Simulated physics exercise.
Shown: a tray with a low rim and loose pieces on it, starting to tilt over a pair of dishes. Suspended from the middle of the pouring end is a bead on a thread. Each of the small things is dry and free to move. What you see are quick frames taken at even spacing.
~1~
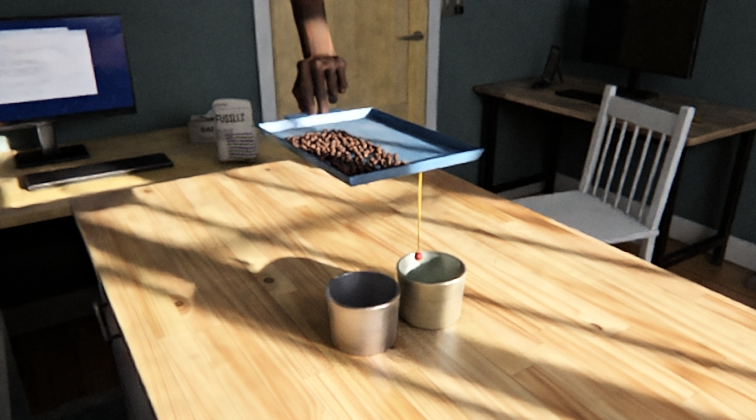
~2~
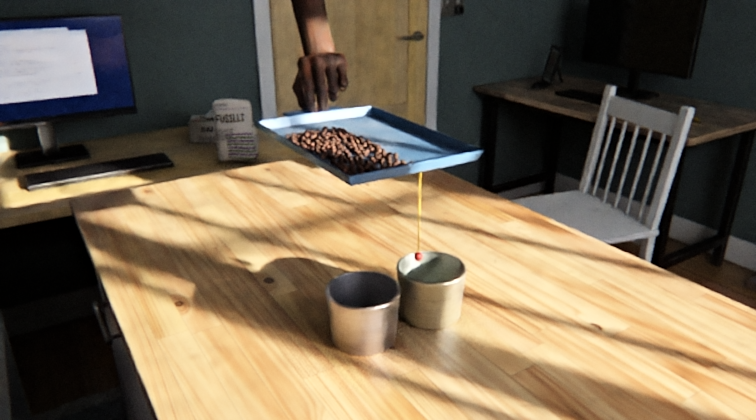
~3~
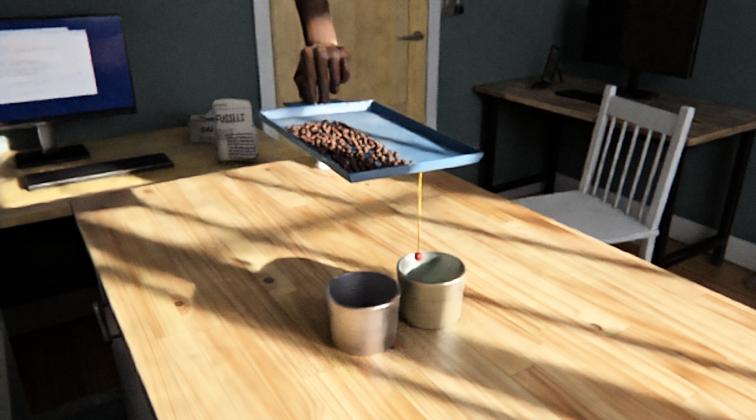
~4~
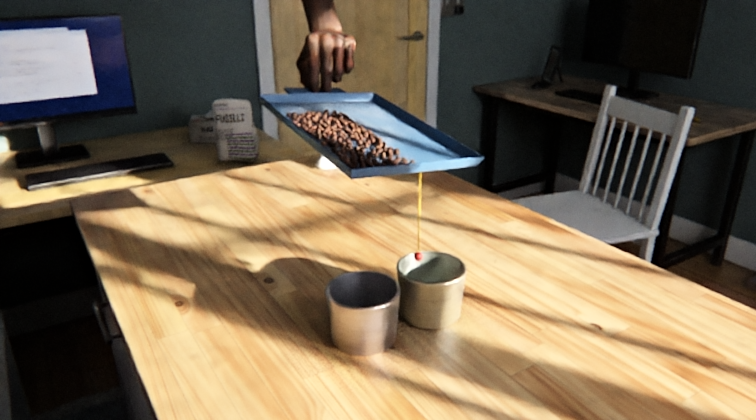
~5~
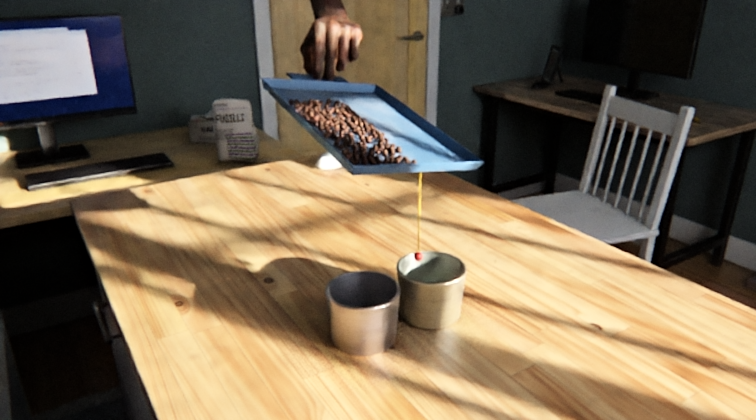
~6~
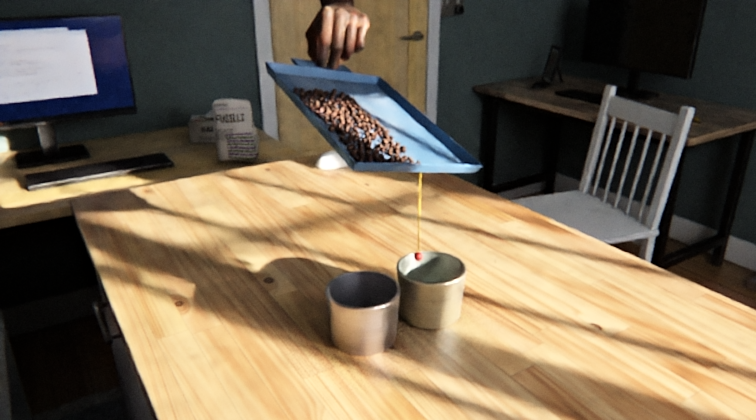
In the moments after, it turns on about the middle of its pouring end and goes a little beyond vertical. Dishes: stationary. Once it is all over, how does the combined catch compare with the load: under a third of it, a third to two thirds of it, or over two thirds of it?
The combined catch is under a third of the load.
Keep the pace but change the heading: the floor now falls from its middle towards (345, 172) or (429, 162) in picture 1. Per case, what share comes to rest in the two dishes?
About 90 % and about 30 %.
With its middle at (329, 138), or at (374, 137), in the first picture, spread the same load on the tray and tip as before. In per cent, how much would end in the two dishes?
The first gives 0 %, the second 0 %.
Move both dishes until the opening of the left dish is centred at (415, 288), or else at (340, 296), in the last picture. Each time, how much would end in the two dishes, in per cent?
Respectively 40 % and 0 %.
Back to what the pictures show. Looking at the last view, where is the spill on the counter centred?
Their resting centre is at about (496, 294).
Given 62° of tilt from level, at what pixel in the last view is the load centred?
Centre estimate: (466, 186).
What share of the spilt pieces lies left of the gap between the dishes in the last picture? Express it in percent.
Roughly 0 in a hundred.
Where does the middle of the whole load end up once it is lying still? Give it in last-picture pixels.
Roughly pixel (494, 294).
Soon after the last picture, tray tipped steeply; about half on the tray; a small part outside both; about a third in the air.
A little later, tray tipped right over; a stray few on the tray; a stray few in the right dish; most outside both; a small part in the air.
Later still, tray tipped past a quarter turn; a stray few in the right dish; nearly all outside both.
At rest, tray tipped past a quarter turn; none in the left dish; a stray few in the right dish; nearly all outside both.
